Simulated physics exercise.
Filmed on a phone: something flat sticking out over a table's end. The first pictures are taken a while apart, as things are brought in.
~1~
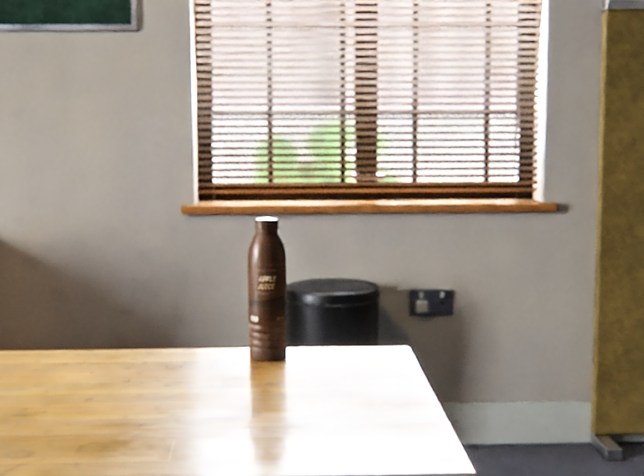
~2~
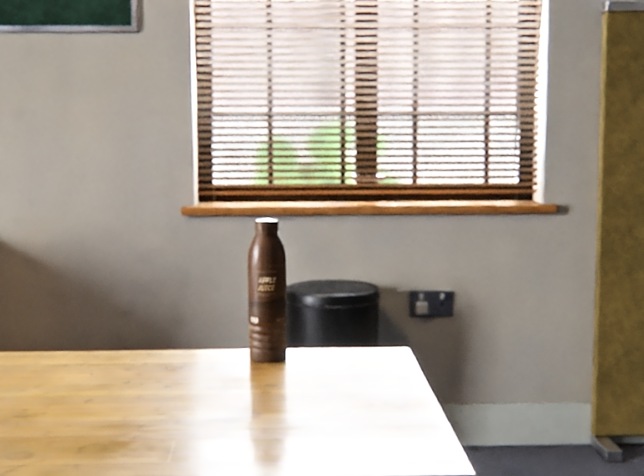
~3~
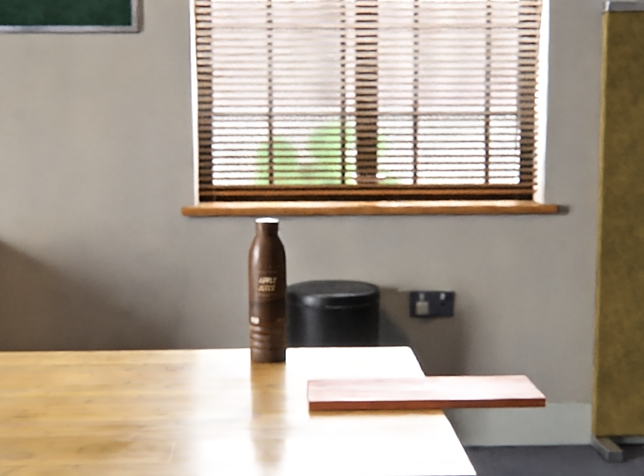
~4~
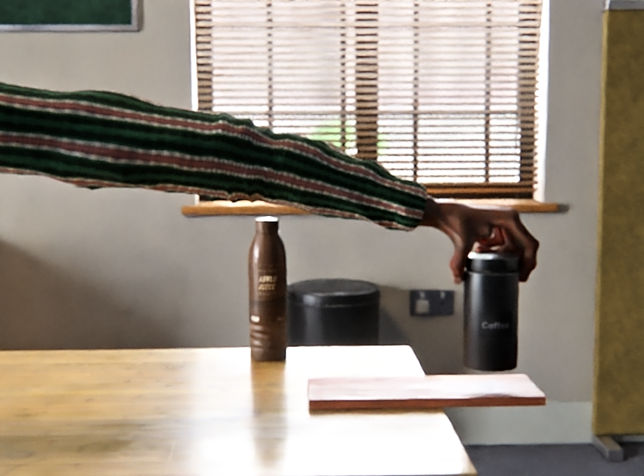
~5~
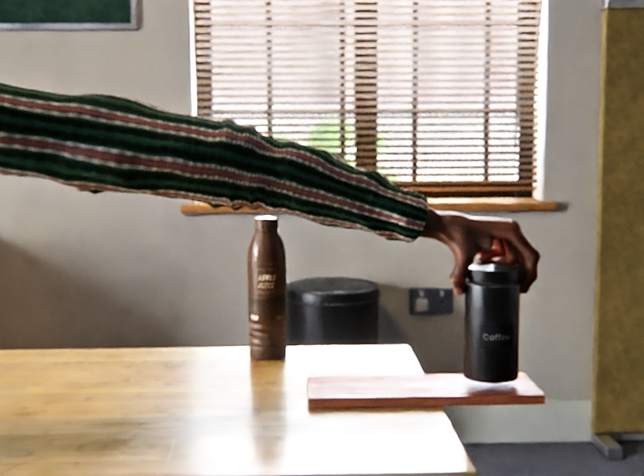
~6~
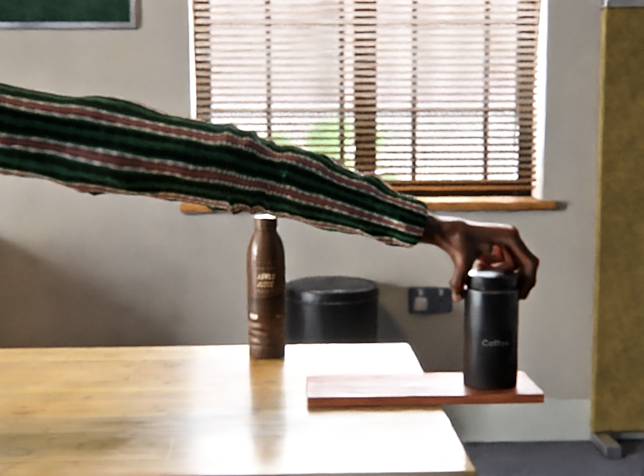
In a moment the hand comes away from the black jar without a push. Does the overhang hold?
In the end the plank tips off the edge.
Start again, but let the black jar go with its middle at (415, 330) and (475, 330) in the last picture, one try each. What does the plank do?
First try: It holds; second try: It comes down.
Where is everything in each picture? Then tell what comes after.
The last thing is not in view yet; brown bottle (267, 288), in the first frame.
The last thing is not in view yet; brown bottle (267, 290), in the second frame.
The last thing is not in view yet; brown bottle (268, 290), in the third frame.
Still above its spot; black jar (491, 311); brown bottle (268, 289), in the fourth frame.
Still above its spot; black jar (492, 322); brown bottle (267, 287), in the fifth frame.
In place under the hand; black jar (491, 328); brown bottle (266, 286), in the sixth frame.
Then, 0.50 s after the last picture, orange plank and black jar now down on the floor or falling.
Then, 0.70 s after the last picture, things are still on the move.
At rest, down on the floor or falling, orange plank and black jar; brown bottle in place. The plank goes over.
